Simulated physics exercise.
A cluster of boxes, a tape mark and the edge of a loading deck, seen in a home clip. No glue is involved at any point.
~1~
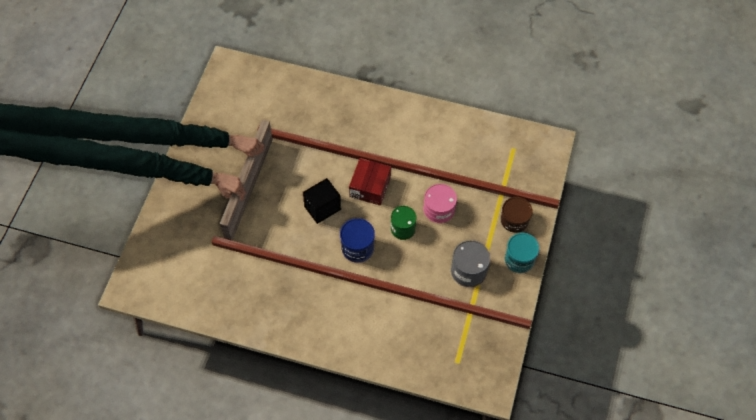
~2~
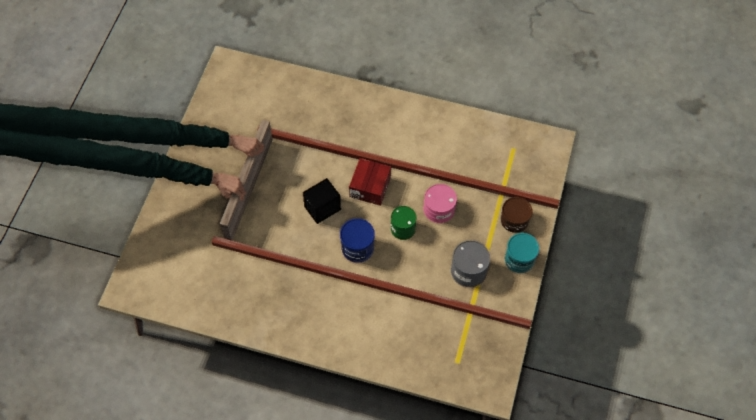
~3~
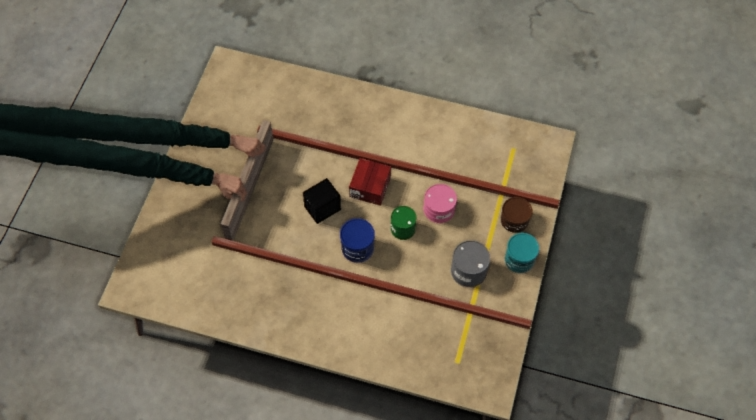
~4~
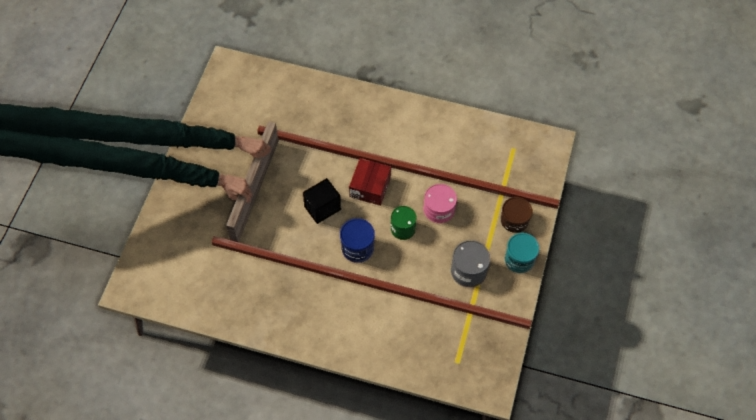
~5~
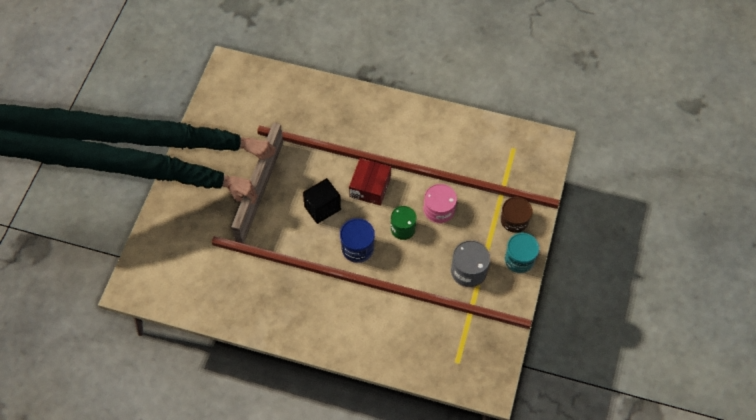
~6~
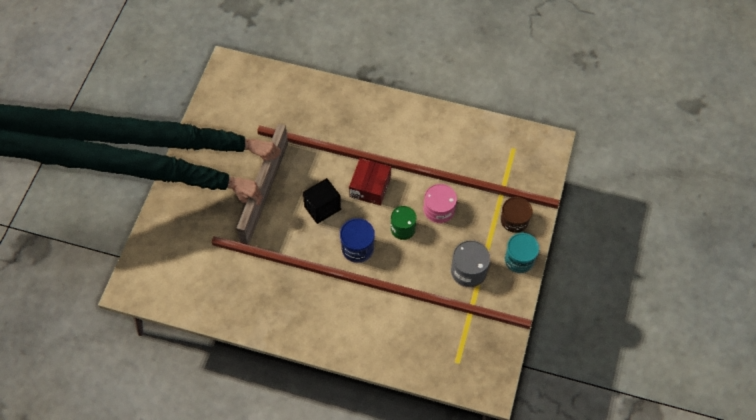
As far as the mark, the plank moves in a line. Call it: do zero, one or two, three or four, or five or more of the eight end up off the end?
One or two end up off it.
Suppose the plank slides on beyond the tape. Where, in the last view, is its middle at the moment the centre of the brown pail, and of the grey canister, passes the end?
Brown pail: (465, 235); grey canister: (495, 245).
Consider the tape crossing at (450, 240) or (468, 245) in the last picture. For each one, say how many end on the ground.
Respectively 0 and 0.
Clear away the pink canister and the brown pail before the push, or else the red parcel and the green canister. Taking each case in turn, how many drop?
Well, the first time you'd get 1, and the next time 0.
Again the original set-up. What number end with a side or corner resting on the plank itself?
Contact count: 3.
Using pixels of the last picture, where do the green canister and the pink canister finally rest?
You'll find the first one at (525, 251) and the second at (545, 230).
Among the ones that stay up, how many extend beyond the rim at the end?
My count gives 2.
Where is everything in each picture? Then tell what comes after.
In the first picture, turquoise pail (521, 253); brown pail (516, 215); grey canister (470, 264); plank (247, 180); tape (487, 250).
In the second picture, brown pail (516, 215); pink canister (440, 204).
In the third picture, grey canister (470, 264); black crate (322, 201).
In the fourth picture, turquoise pail (521, 254); blue pail (358, 241).
In the fifth picture, brown pail (516, 215); plank (259, 183).
In the sixth picture, turquoise pail (521, 254); brown pail (516, 215); grey canister (470, 264); plank (263, 184); tape (487, 250).
Soon after, none off yet; turquoise pail at rest near (521, 254); brown pail at rest near (516, 215); grey canister at rest near (470, 264).
By the end, the number that fall off is one or two; fallen, brown pail and turquoise pail.
